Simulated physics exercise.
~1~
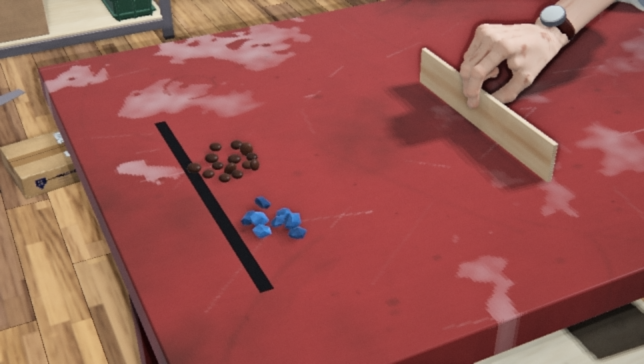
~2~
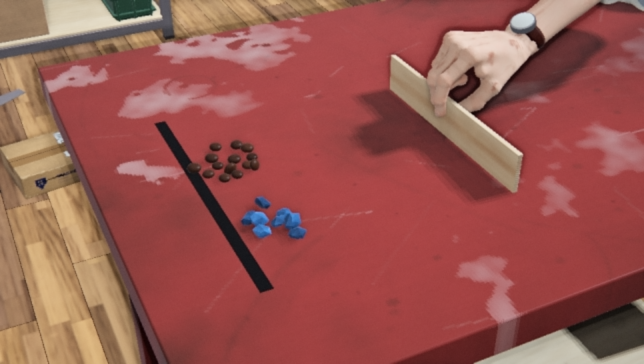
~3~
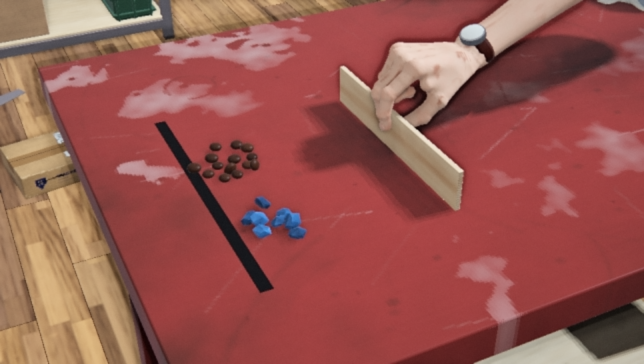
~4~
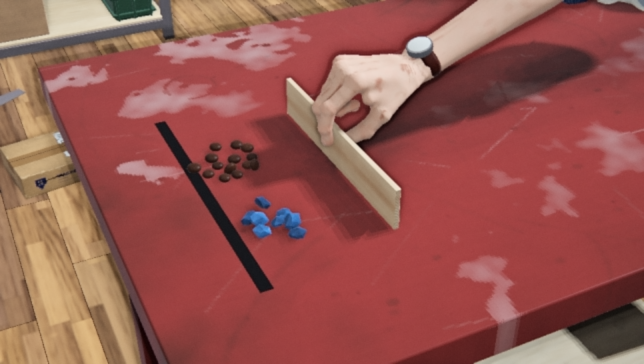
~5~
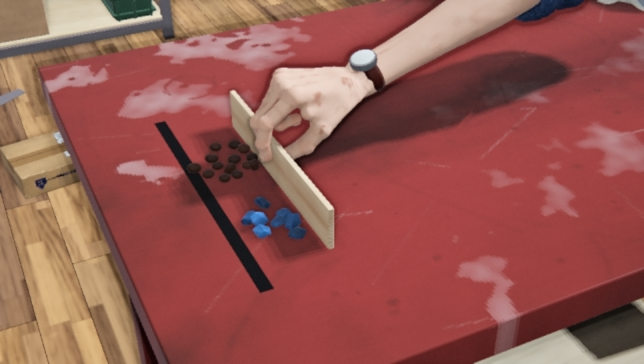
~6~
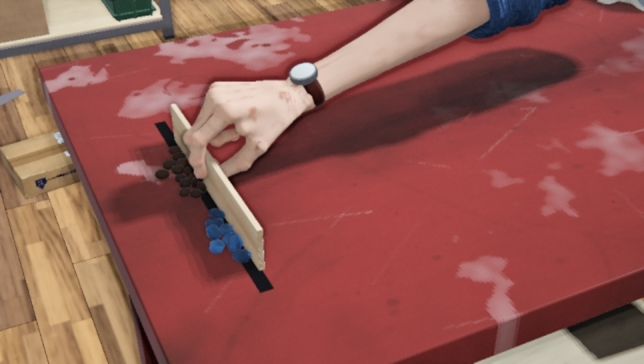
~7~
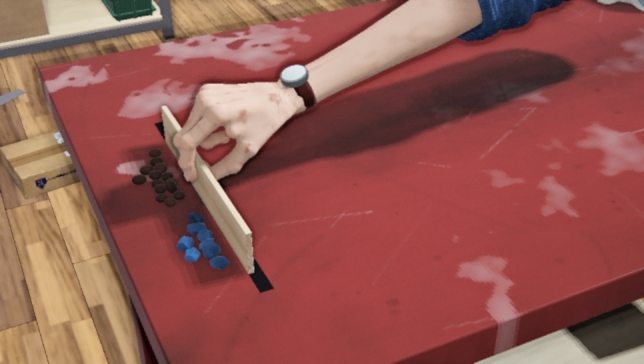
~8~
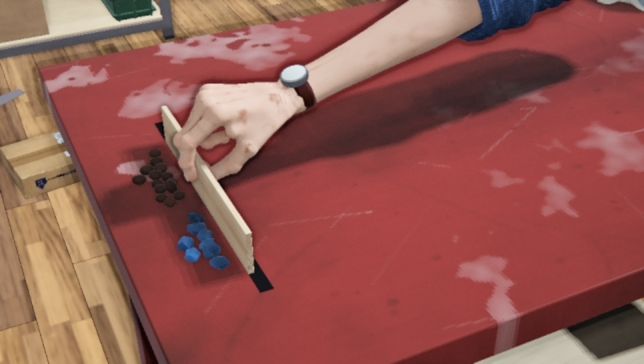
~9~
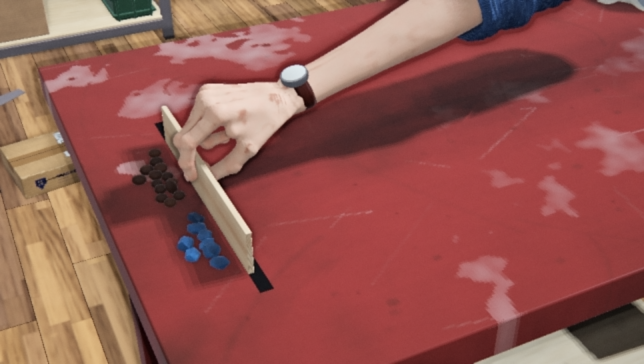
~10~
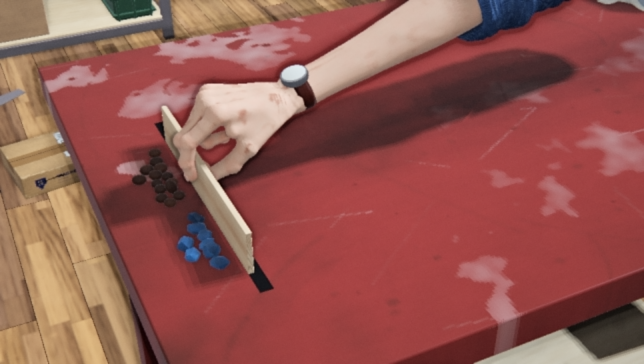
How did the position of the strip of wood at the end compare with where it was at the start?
It started toward the right side of the red table, well away from the loose bits, and ended much farther left, standing at the black tape just behind them.
